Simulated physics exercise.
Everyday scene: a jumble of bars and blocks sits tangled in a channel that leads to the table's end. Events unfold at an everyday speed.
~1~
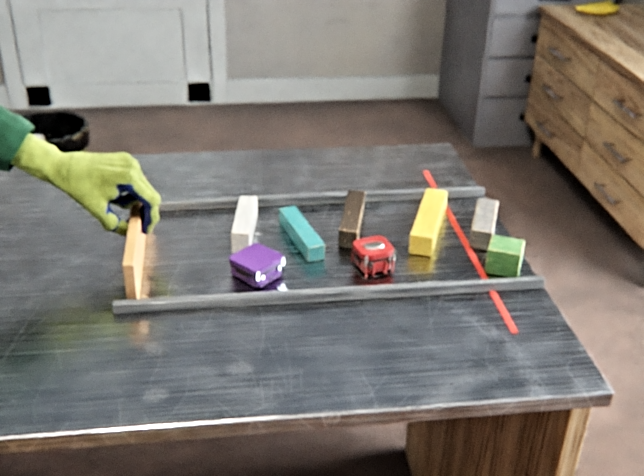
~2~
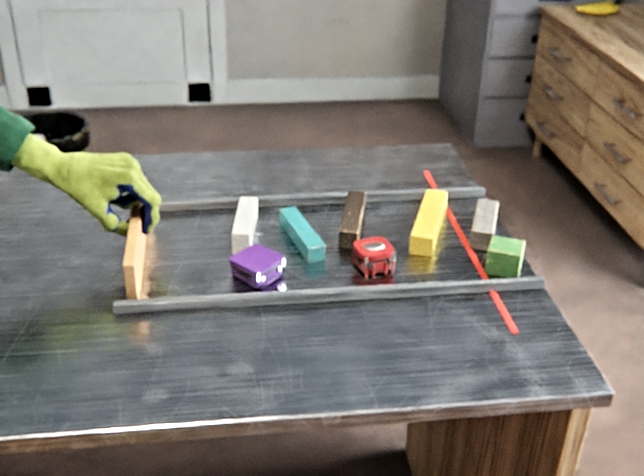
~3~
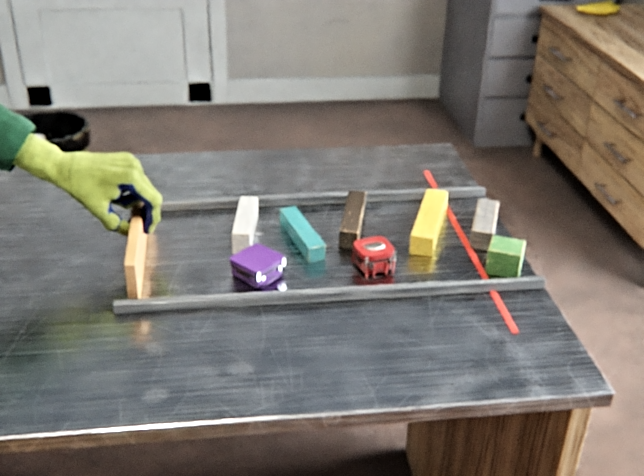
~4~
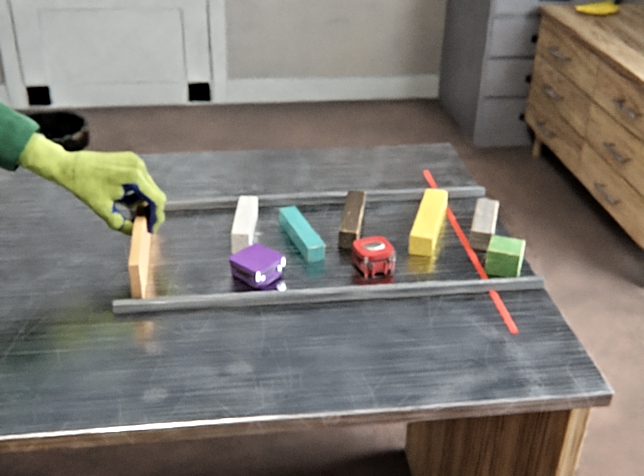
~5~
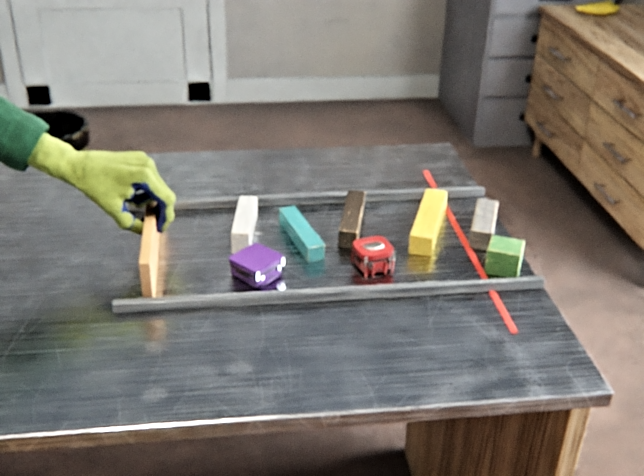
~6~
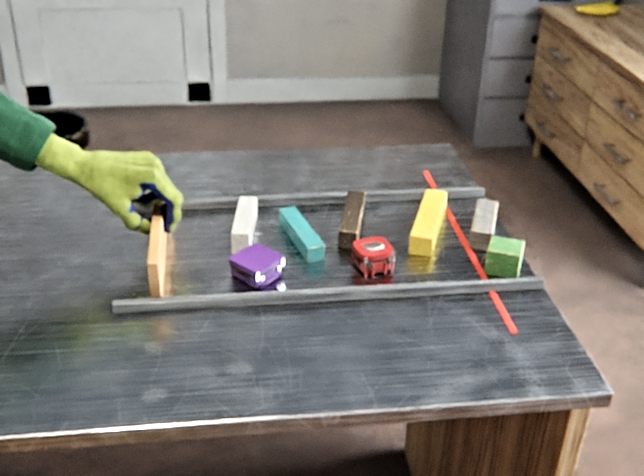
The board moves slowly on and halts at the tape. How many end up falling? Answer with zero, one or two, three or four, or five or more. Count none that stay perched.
I would say three or four fall.
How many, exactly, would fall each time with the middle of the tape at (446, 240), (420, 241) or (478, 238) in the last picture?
Respectively, 2, 0 and 5.
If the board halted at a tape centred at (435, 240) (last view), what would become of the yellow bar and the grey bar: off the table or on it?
The yellow bar is kept, the grey bar falls.
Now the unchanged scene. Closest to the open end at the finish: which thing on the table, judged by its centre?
Answer: The red case.
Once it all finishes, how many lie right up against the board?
2 of them.
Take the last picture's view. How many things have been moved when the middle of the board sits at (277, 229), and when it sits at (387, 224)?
In order, the tallies are 3 and 6.
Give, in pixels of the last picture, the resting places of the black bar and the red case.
The black bar finishes at (496, 211); the red case finishes at (529, 250).
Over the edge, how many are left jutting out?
As for overhanging, the count is 2.
A little later, none off yet; grey bar at rest near (484, 225); green block at rest near (504, 258); yellow bar at rest near (429, 221).
Next, none off yet; grey bar shifted a little near (501, 223); green block shifted a little near (520, 257); yellow bar shifted a little near (477, 219).
When it is over, the number that fall off is three or four; down, yellow bar, green block and grey bar.
